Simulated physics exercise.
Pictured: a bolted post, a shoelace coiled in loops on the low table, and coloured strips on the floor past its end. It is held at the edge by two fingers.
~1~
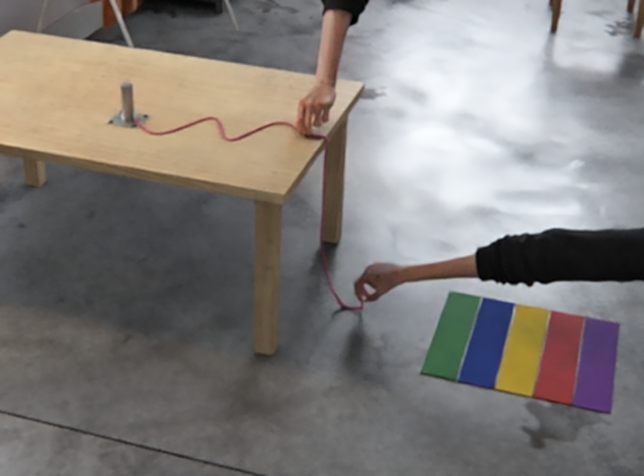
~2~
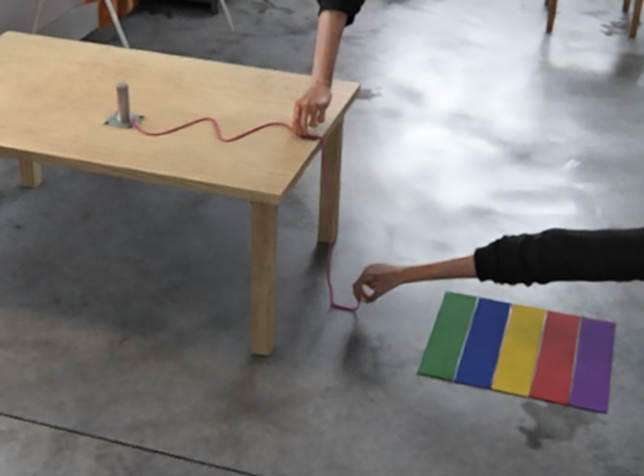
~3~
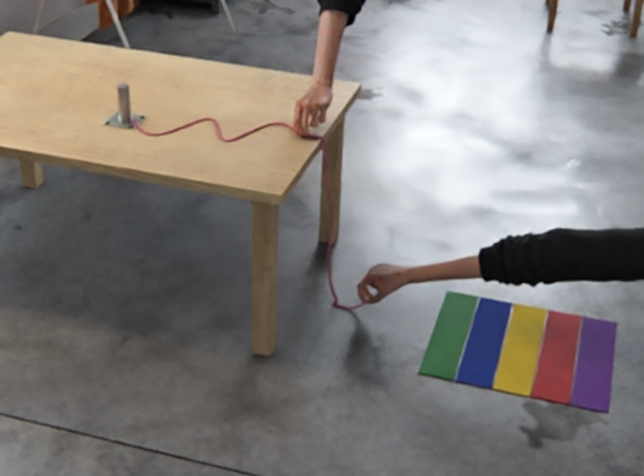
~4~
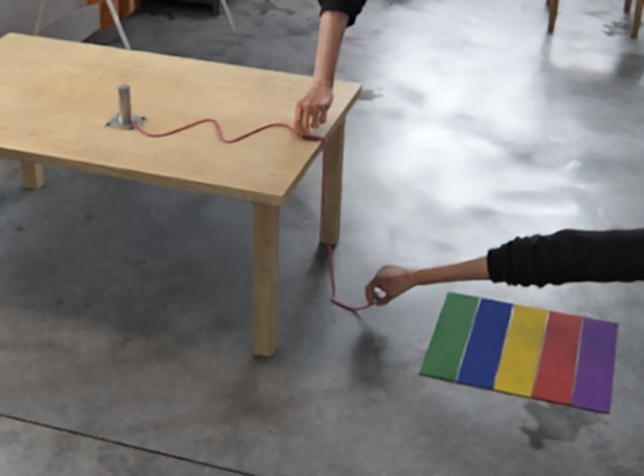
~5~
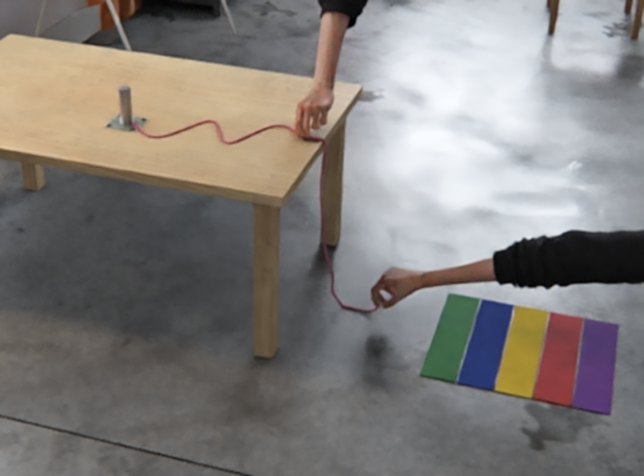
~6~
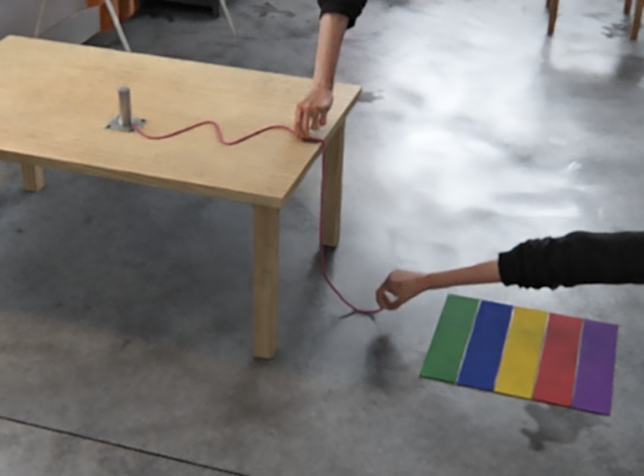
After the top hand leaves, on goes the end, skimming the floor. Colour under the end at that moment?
Purple.
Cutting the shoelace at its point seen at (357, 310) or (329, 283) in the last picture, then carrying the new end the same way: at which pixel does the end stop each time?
Taking the tries in order, the answers are (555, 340) and (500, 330).
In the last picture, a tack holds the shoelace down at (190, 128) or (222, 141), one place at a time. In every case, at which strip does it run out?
Red; yellow.
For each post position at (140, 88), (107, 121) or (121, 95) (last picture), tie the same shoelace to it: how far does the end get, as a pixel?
Try 1 about (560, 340), try 2 about (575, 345), try 3 about (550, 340).
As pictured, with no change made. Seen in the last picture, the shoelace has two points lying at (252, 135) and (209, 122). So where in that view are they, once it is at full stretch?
First: (326, 152). Second: (237, 135).
Soon after, end near (544, 337); over red.
After that, end near (579, 344); over red.
At the stop, end near (598, 348); over purple. The purple one.
